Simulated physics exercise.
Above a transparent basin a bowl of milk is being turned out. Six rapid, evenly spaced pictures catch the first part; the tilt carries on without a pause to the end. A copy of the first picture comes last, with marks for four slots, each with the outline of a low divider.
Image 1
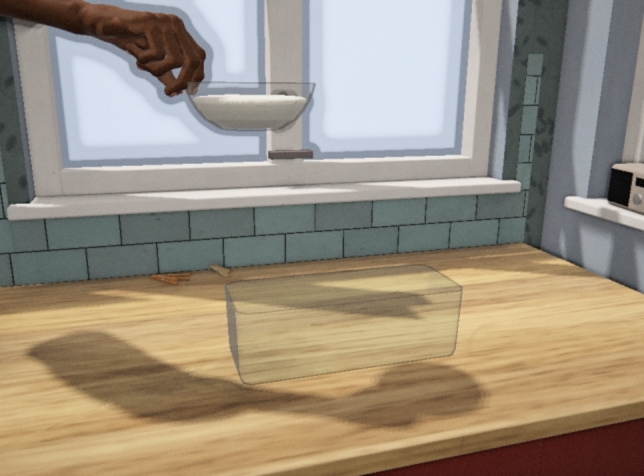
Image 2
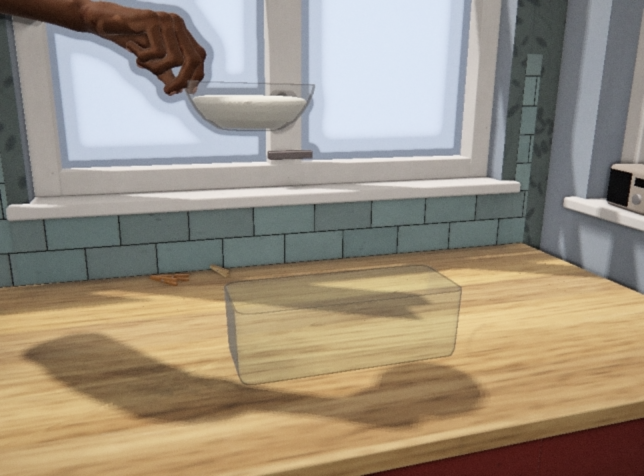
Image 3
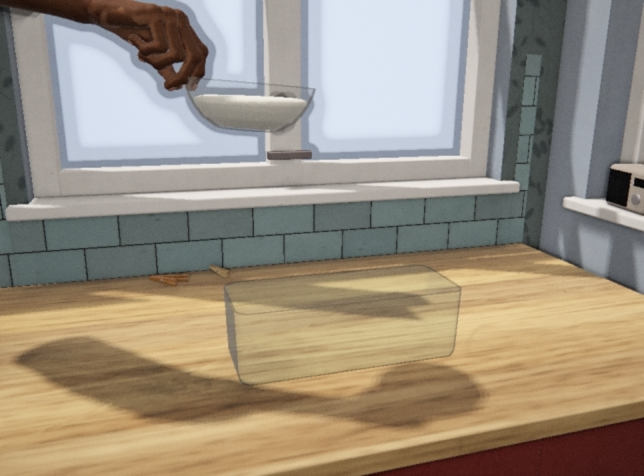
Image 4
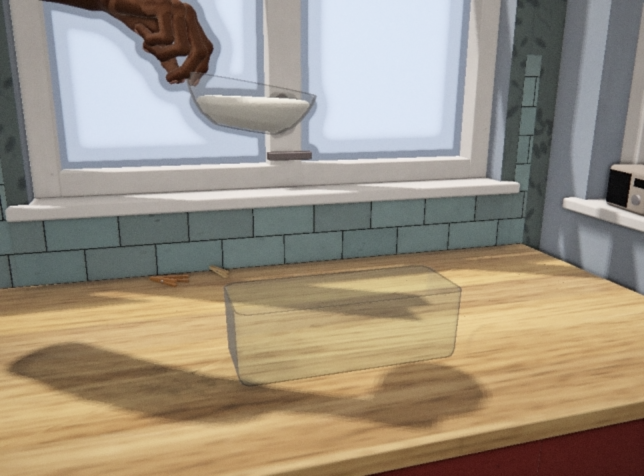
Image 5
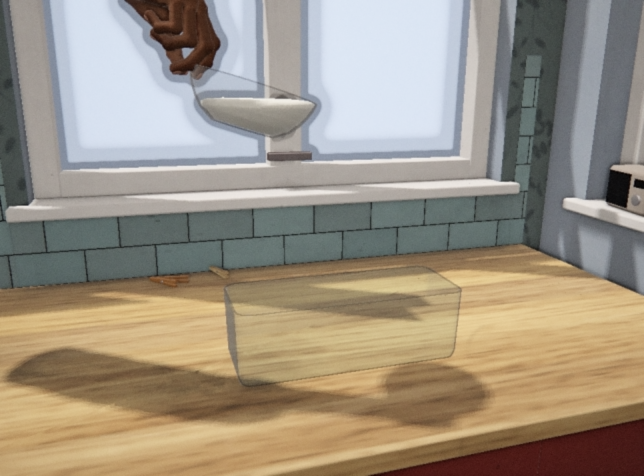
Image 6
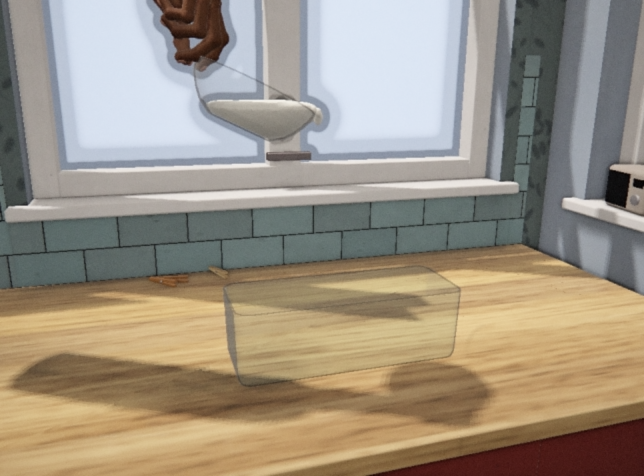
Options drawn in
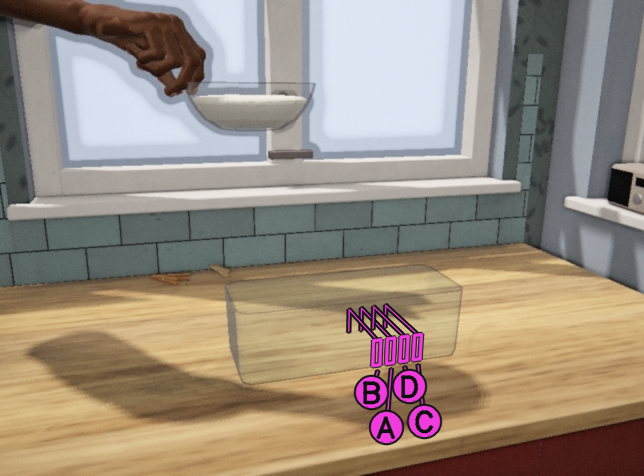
We see a hand holding a glass bowl of milk above a clear basin on a wooden counter by a window; the bowl stays level, then tilts gradually to the right until milk reaches just over its lip.
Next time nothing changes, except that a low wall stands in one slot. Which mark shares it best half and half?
Take B.
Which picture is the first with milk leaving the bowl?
Picture 6.
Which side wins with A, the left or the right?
More ends on the left.
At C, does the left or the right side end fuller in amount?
The left side.
On the marked copy, A at (391, 369); B at (377, 371); C at (418, 365); D at (404, 367).
With A, about 80 % ends left of the wall and 17 % right of it; 3 % is lost outside.
With B, about 48 % ends left of the wall and 50 % right of it; 3 % is lost outside.
With C, about 88 % ends left of the wall and 9 % right of it; 3 % is lost outside.
With D, about 91 % ends left of the wall and 7 % right of it; 3 % is lost outside.
